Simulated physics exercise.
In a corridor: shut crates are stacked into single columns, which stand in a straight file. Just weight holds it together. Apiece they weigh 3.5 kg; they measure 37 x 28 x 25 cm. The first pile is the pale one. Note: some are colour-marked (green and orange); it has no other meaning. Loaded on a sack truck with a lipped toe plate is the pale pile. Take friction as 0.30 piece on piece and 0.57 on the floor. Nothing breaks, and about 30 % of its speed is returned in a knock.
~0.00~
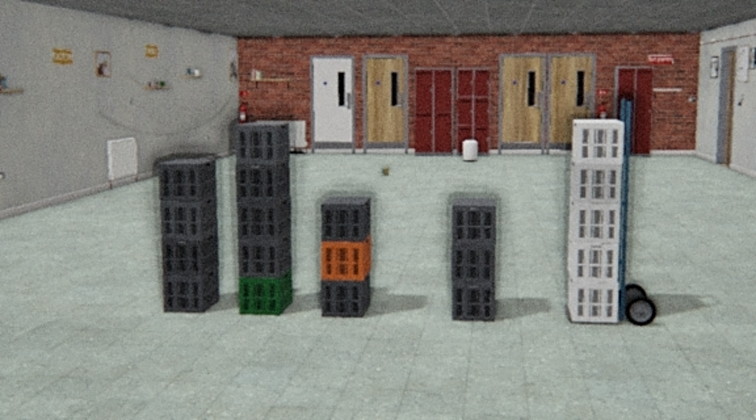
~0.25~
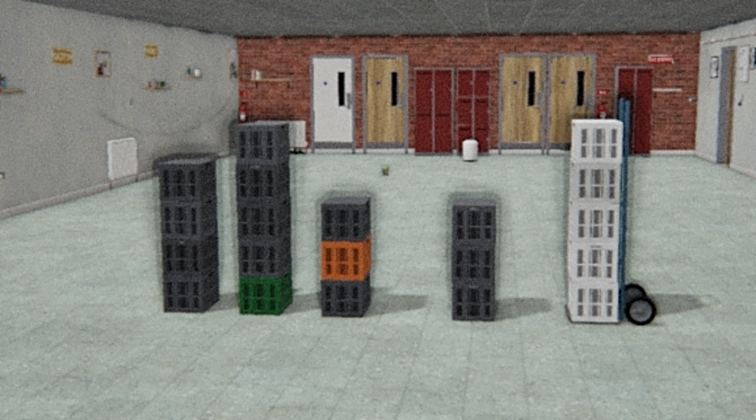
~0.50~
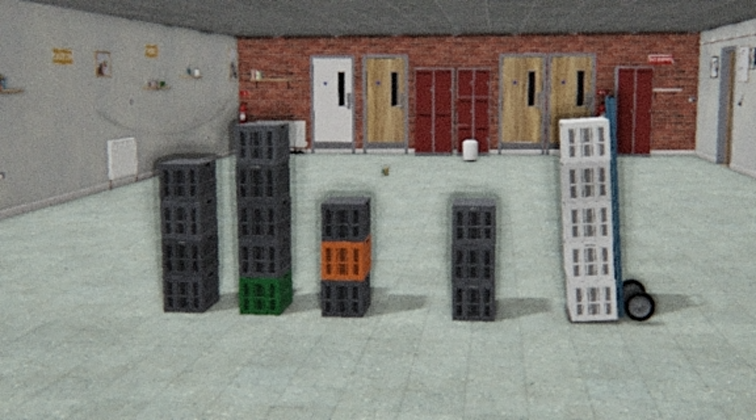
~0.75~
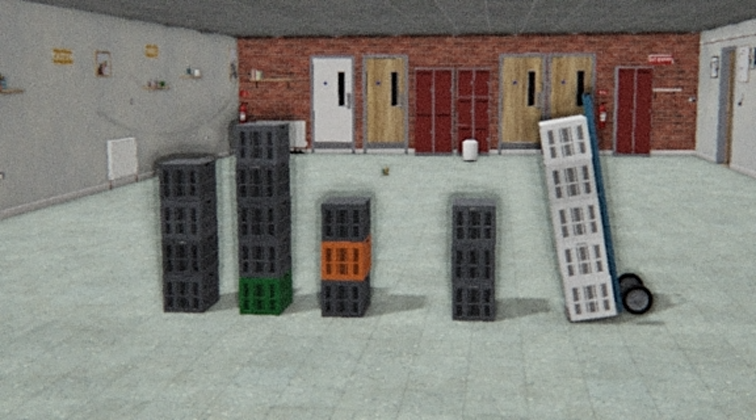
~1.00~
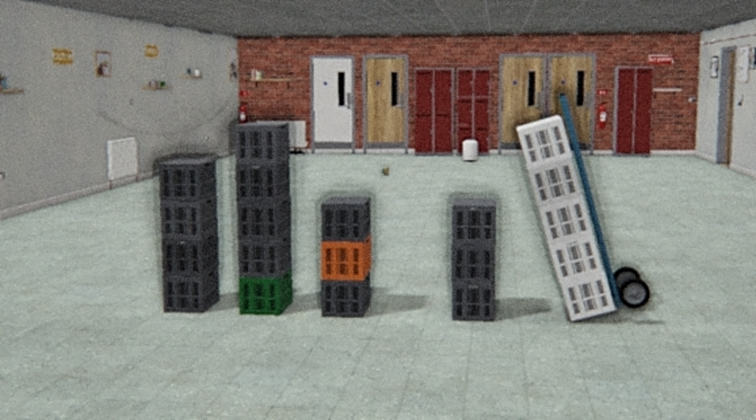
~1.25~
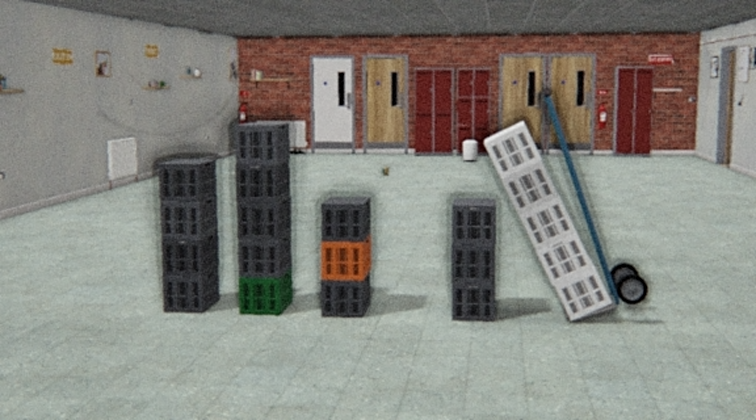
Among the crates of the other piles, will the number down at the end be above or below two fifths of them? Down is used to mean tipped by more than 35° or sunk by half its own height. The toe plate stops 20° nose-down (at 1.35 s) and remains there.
It will be below two fifths.
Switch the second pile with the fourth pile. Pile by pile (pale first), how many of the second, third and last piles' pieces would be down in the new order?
Count of fallen pieces - second: 5; third: 2; last: 4.
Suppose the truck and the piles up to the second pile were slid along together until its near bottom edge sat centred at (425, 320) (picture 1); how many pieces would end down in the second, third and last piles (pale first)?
Result: Second pile 2, third pile 3, last pile 4.
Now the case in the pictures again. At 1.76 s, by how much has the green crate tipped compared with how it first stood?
Some 0 degrees.
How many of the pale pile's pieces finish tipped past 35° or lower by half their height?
The answer is 5 pale pieces.
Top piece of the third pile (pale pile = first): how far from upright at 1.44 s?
Roughly 0 degrees.
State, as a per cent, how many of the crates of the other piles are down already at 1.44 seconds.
0 per cent.
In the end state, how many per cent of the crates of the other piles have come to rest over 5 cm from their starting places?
25 %.
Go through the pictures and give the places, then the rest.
In the first picture (places mark the middle of the side facing us), truck frame (628, 146) 0° forward; green crate (259, 297); orange crate (342, 261); the rest undisturbed.
Truck frame (626, 146) 0° forward; green crate (259, 297), in the second picture.
Truck frame (614, 143) 4° forward, top of the pale pile leaning 4°; green crate (259, 297); the rest undisturbed, in the third picture.
Truck frame (595, 139) 10° forward, top of the pale pile leaning 10°; green crate (259, 297); the rest undisturbed, in the fourth picture.
Truck frame (575, 138) 16° forward, top of the pale pile leaning 16°; orange crate (342, 261); the rest undisturbed, in the fifth picture.
Truck frame (562, 139) 20° forward, top of the pale pile leaning 26°; green crate (259, 297); orange crate (342, 261); the rest undisturbed, in the sixth picture.
After 1.44 s, 5 of the pale pile down; none of the 15 other crates down, 1 disturbed.
After 1.76 s, 5 of the pale pile down; none of the 15 other crates down, 3 disturbed.
After 2.10 s, 5 of the pale pile down; 2 of the 15 other crates down; orange crate shifted 30 mm.
At rest (3.1 s), 5 of the pale pile down; 2 of the 15 other crates down; orange crate shifted 7 cm; green crate unmoved. That is 13 per cent. As the last picture would show them, middles, orange crate near (336, 256), green crate near (266, 290).
